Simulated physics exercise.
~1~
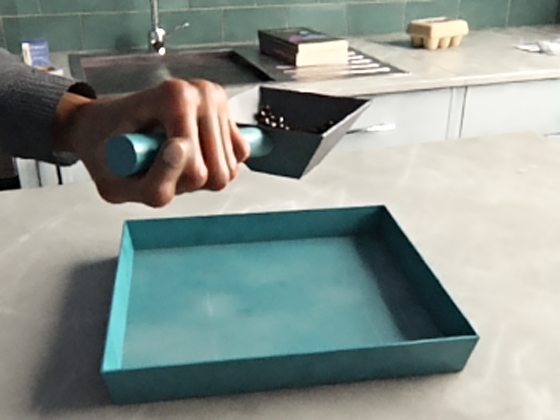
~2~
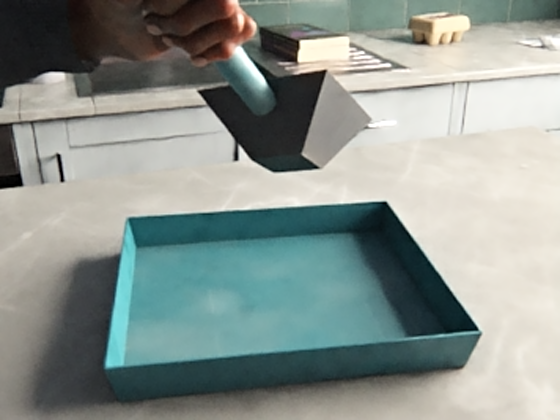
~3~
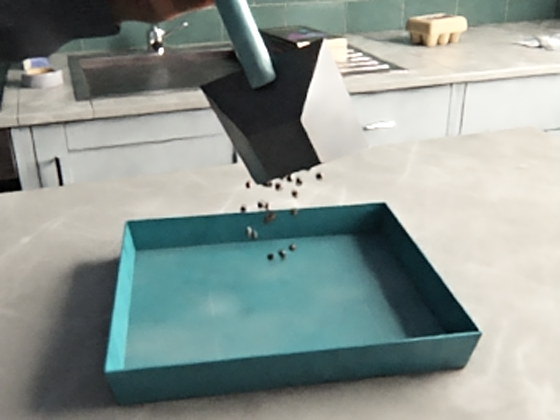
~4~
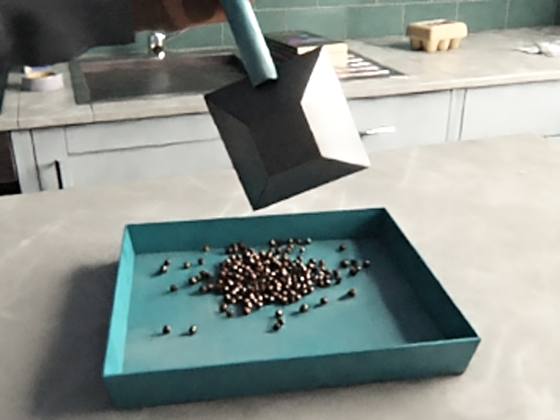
Coffee beans tumbled out of a dark scoop with a teal handle as a hand tipped it steadily over a shallow teal tray on a grey counter, and they ended up in a loose heap near the middle, with a few scattered around it.
